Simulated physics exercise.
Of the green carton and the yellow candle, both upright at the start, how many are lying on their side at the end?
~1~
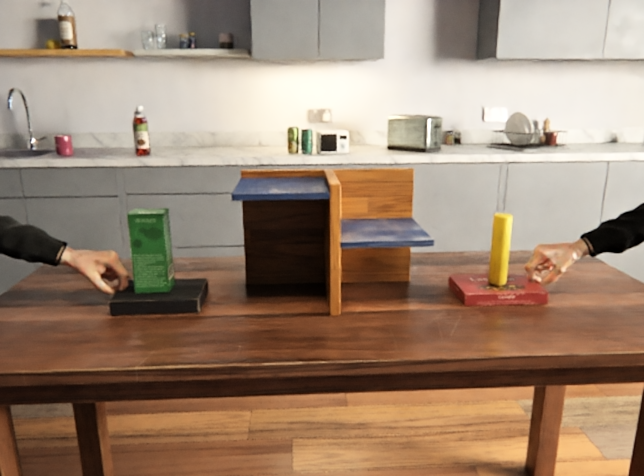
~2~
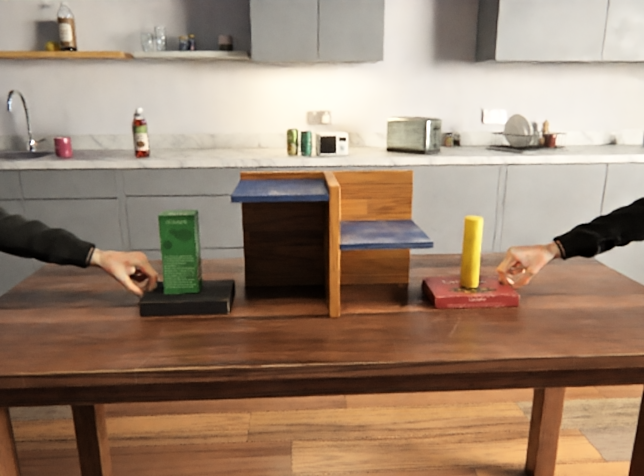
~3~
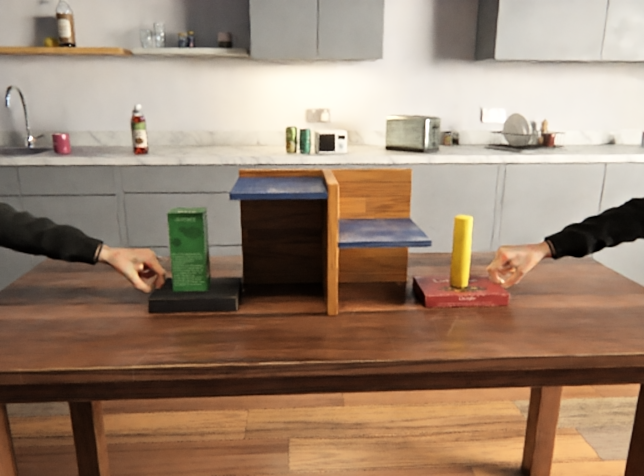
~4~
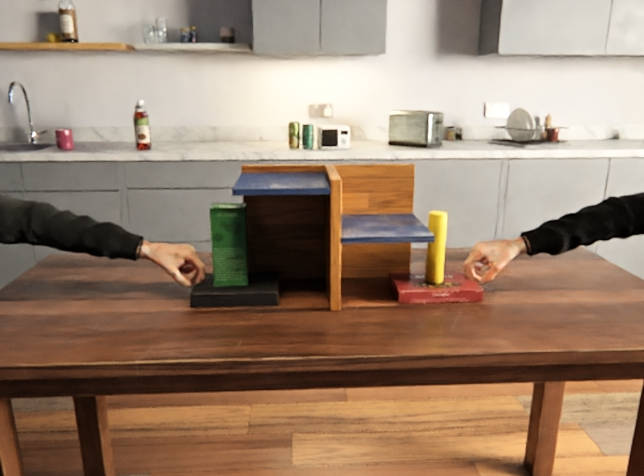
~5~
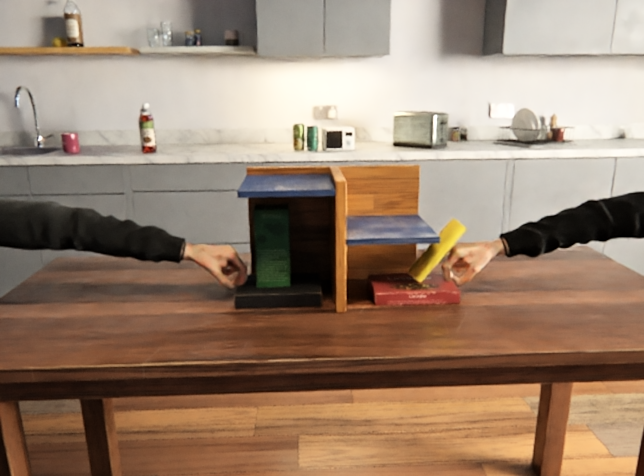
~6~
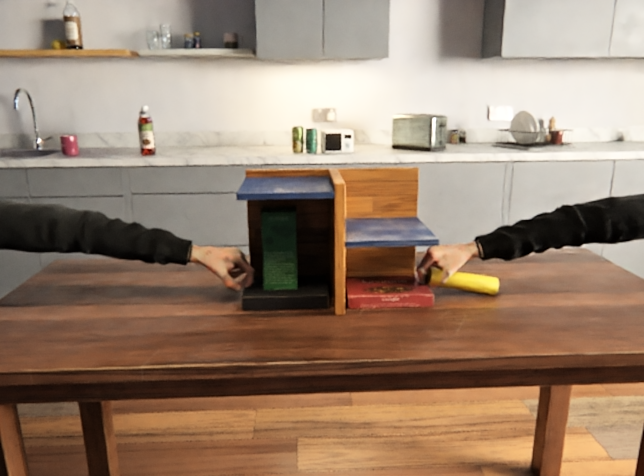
One of them is lying on its side at the end, the yellow candle, while the green carton is still upright.
